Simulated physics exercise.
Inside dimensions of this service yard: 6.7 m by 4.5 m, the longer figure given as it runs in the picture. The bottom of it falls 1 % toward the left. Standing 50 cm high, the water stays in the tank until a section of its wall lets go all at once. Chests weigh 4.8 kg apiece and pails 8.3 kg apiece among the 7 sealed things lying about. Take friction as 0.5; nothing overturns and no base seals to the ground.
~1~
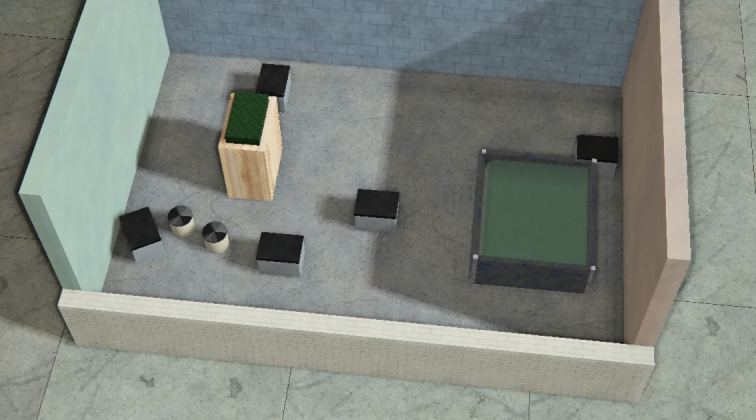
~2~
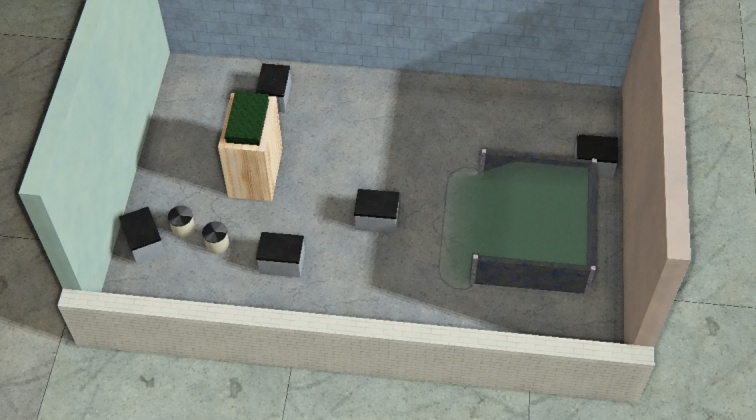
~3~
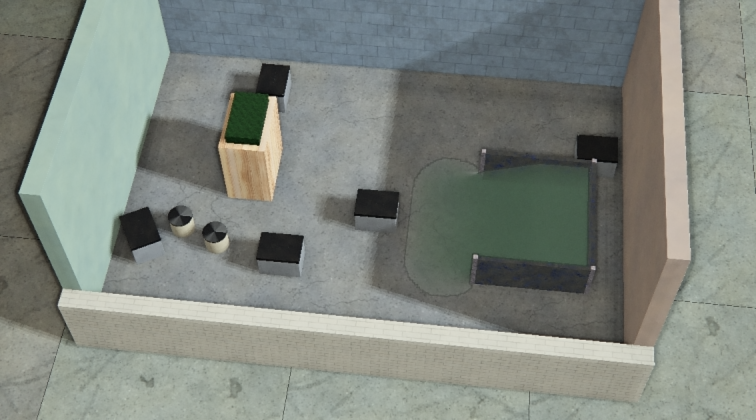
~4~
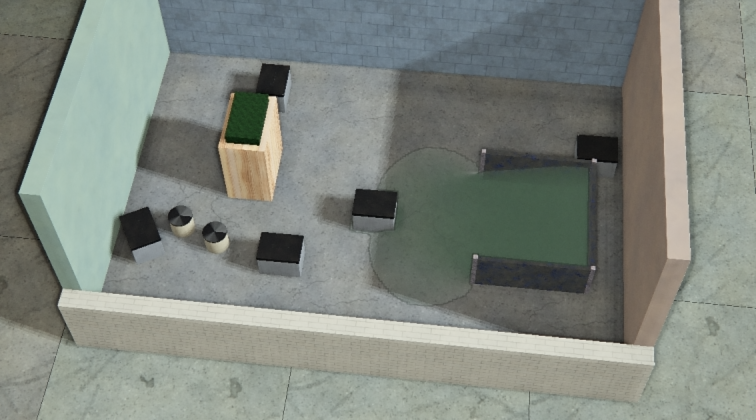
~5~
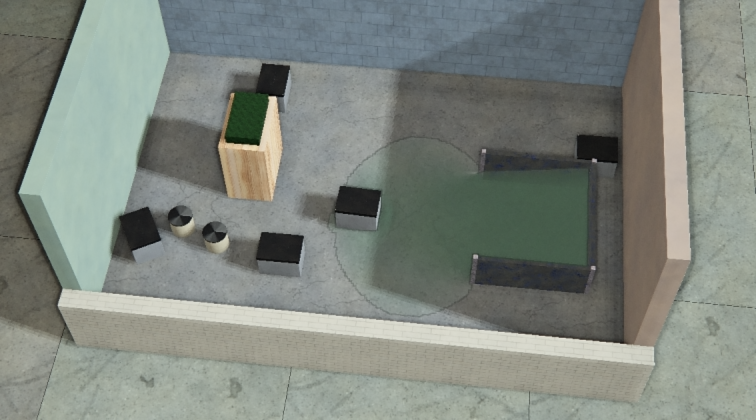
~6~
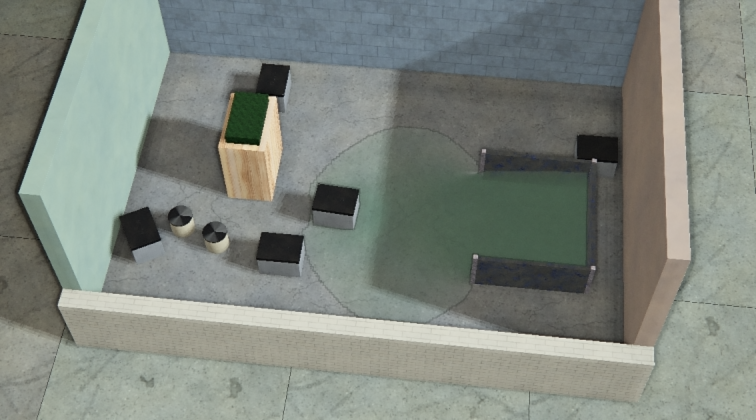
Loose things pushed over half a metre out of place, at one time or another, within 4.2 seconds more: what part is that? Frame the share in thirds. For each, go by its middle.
That comes to two thirds or more.
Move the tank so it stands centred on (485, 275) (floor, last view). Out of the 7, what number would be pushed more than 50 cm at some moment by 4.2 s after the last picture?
Count: 6.
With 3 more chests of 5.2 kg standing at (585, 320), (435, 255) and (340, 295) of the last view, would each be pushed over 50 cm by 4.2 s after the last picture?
Respectively: Doesn't reach it; tops it; tops it.
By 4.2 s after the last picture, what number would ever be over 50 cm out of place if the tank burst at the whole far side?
Then 2 of them would.
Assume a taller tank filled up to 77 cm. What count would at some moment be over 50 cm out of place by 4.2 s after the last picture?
The count would be 6.
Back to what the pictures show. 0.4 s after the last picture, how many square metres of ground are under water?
At that time the wet patch spans about 11.5 m2.
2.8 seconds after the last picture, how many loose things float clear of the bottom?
The number is 6.
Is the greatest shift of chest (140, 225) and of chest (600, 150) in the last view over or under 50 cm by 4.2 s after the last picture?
The first one is overshooting and the second one is undershooting.
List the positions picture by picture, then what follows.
In the first frame, a chest at (377, 203) rests on the ground; a chest at (273, 79) rests on the ground; 2.2 m2 under water; 0 of 7 have shifted.
In the second frame, a chest at (377, 203) rests on the ground; a chest at (273, 79) rests on the ground; water covers 3.0 m2; 0 of 7 have shifted.
In the third frame, a chest at (377, 203) rests on the ground; a chest at (273, 79), on the bottom; water covers 4.0 m2; 0 of 7 have shifted.
In the fourth frame, a chest at (375, 203) rests on the ground; a chest at (273, 79) rests on the ground; water covers 5.1 m2; 0 of 7 have shifted.
In the fifth frame, a chest at (358, 201) rests on the ground, 25 cm from its start; a chest at (273, 79), on the bottom; water covers 6.4 m2; 1 of 7 have shifted.
In the sixth frame, a chest at (336, 199) rests on the ground, 54 cm from its start; a chest at (273, 79) rests on the ground; 7.9 m2 under water; 1 of 7 have shifted.
Then, 0.4 s after the last picture 1 of 7 are over 50 cm from their spots; 0 afloat.
Then, 1.5 s after the last picture 4 of 7 are over 50 cm from their spots; 2 afloat.
Then, 2.8 s after the last picture 5 of 7 are over 50 cm from their spots; 6 afloat.
Then, 4.2 s after the last picture 6 of 7 are over 50 cm from their spots, and 6 have been at some point; 5 afloat.
